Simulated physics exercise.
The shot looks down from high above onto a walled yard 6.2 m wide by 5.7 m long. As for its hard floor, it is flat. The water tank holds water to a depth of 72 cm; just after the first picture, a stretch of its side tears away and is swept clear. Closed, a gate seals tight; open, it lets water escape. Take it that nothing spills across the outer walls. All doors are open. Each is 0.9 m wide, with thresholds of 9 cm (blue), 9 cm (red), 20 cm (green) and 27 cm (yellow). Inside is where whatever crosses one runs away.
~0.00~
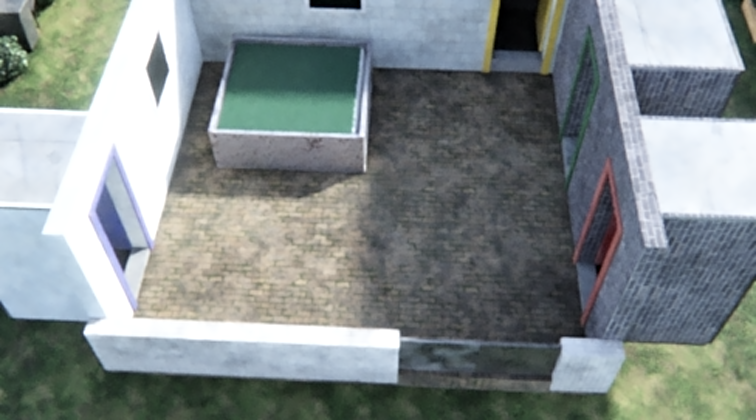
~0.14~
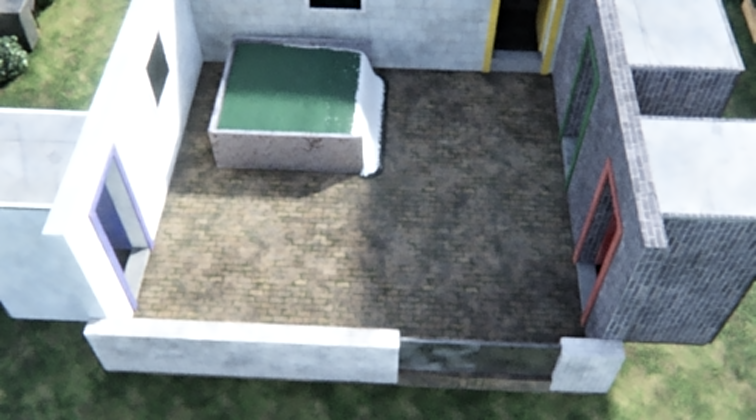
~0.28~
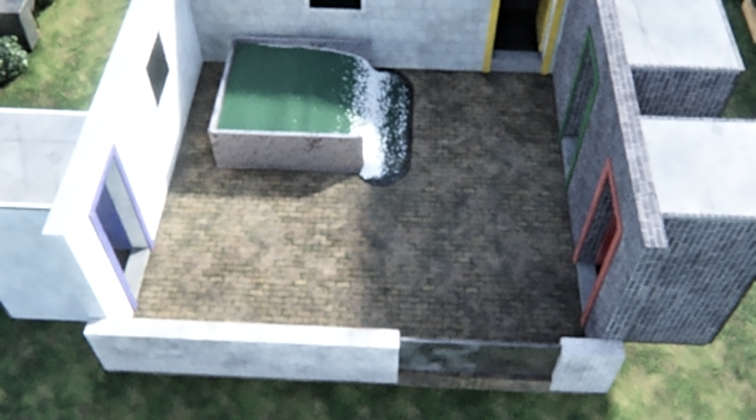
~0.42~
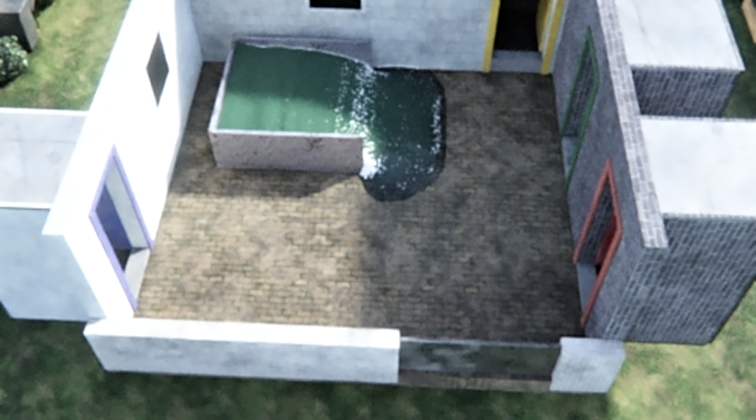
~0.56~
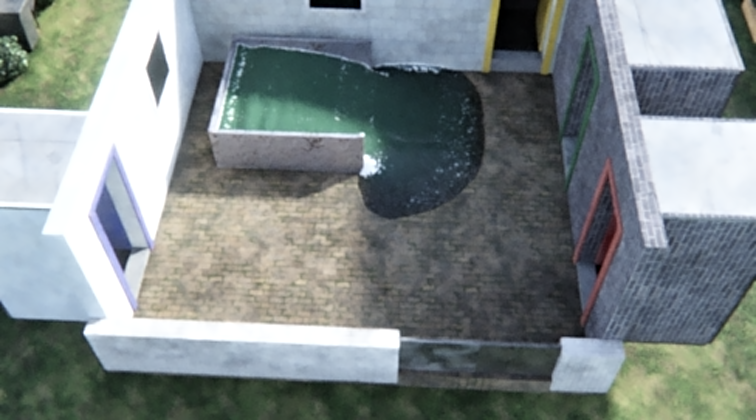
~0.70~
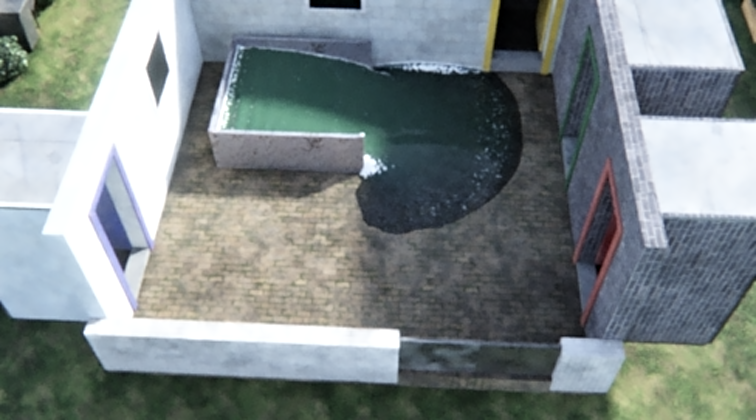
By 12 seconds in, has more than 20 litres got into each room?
My prediction: The blue door breaches the limit; the red door breaches the limit; the green door breaches the limit; the yellow door breaches the limit.
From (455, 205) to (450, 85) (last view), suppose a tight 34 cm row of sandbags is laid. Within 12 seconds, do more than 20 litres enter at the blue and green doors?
Blue exceeded, green within the limit.
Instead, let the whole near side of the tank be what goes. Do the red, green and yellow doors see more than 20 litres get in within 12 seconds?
Then: Red over, green under, yellow under.
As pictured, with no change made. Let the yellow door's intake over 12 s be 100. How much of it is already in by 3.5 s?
Estimate: Around 95 per cent.
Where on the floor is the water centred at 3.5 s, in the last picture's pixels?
The water is centred near (457, 164).
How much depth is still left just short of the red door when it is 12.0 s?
Roughly 6.5 centimetres.
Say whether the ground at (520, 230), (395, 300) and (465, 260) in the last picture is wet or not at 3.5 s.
In that order: Under water, not reached, flooded.
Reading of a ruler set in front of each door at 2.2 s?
You'd see blue at 0 cm, red at 14 cm, green at 39 cm and yellow at 37 cm.
After 1.4 s water covers 40 % of the floor and is deepest (50 cm) near (553, 82); blue door not reached, red door not reached, green door 34 cm at the sill, 17 L in, yellow door 13 cm at the sill, 0 L in.
After 2.2 s water covers 45 % of the floor and is deepest (50 cm) near (541, 75); blue door not reached, red door 14 cm at the sill, 0 L in, green door 39 cm at the sill, 78 L in, yellow door 37 cm at the sill, 19 L in.
After 3.5 s water covers 50 % of the floor and is deepest (35 cm) near (588, 366); blue door not reached, red door 13 cm at the sill, 15 L in, green door 25 cm at the sill, 152 L in, yellow door 28 cm at the sill, 72 L in.
After 7.0 s water covers 95 % of the floor and is deepest (23 cm) near (125, 345); blue door 20 cm at the sill, 55 L in, red door 15 cm at the sill, 85 L in, green door 8 cm at the sill, 158 L in, yellow door 9 cm at the sill, 75 L in.
After 12.0 s water covers 100 % of the floor and is deepest (20 cm) near (173, 171); blue door 10 cm at the sill, 143 L in, red door 6 cm at the sill, 104 L in, green door 6 cm at the sill, 158 L in, yellow door 8 cm at the sill, 76 L in.
